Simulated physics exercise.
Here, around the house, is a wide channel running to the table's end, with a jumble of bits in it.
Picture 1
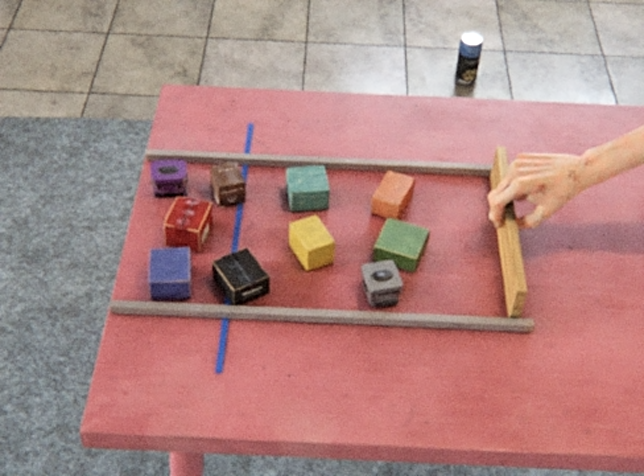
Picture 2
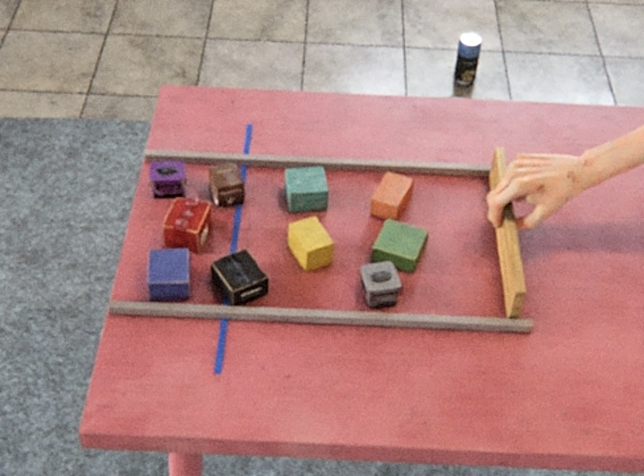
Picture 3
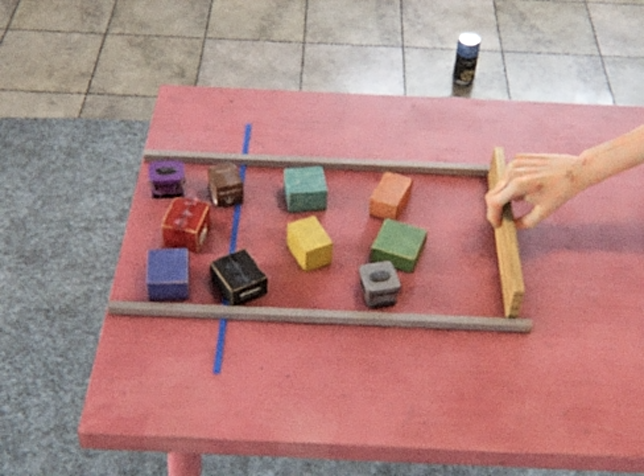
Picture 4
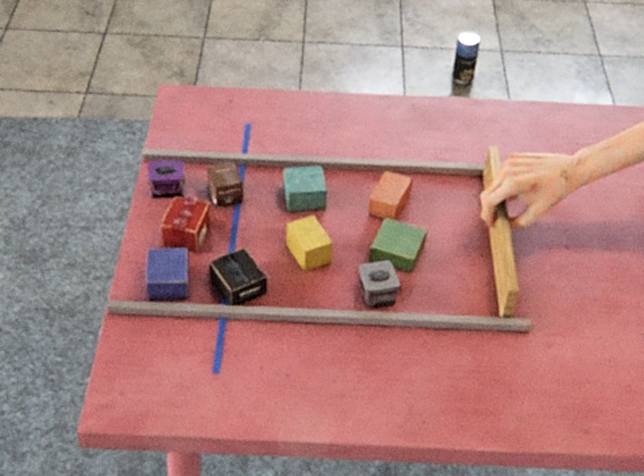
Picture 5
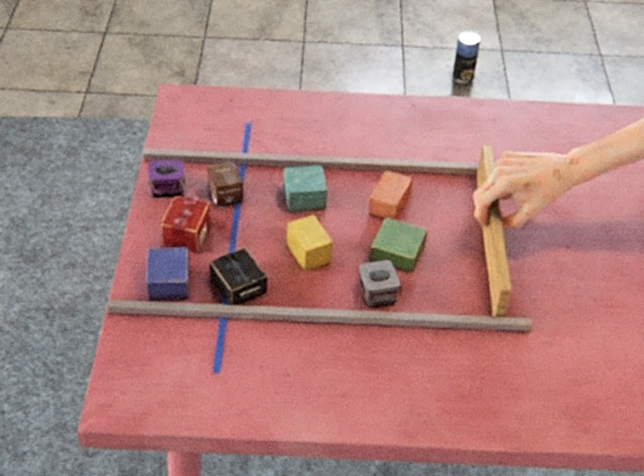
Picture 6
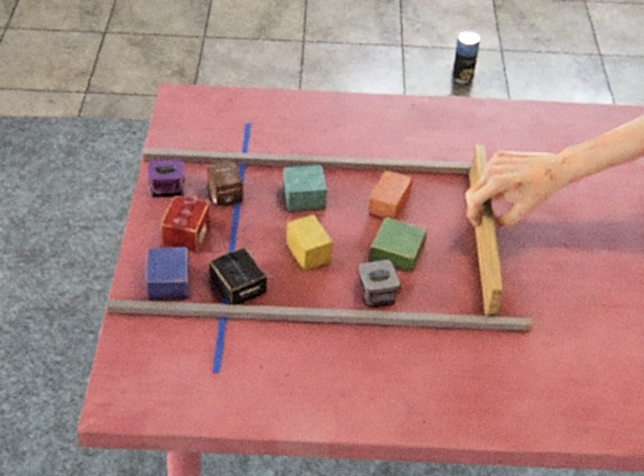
A hand holding an upright wooden board rests briefly at the right of two grey rails on a red table, then slides the board slightly left, while the scattered coloured blocks between the rails stay still, untouched by it.
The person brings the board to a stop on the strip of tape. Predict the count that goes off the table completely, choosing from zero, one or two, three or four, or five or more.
Basically the losses over the end count one or two in this one.
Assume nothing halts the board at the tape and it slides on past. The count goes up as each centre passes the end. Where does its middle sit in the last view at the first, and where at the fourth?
The middle is at about (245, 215), later at about (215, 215).
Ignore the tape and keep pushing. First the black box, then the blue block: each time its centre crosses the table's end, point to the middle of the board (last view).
The black box gives roughly (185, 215), the blue block roughly (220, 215).
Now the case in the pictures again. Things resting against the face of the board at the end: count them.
That number would be 3.
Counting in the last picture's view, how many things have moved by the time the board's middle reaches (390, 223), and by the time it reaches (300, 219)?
At the first place 3, at the second 7.
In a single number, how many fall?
Count of fallen: 1.
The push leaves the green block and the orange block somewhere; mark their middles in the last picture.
The green block finishes at (210, 240); the orange block finishes at (224, 191).
Soon after, none off yet; purple case at rest near (167, 178); blue block at rest near (168, 273); red box at rest near (186, 223).
In the end, the number that fall off is one or two; gone, purple case.
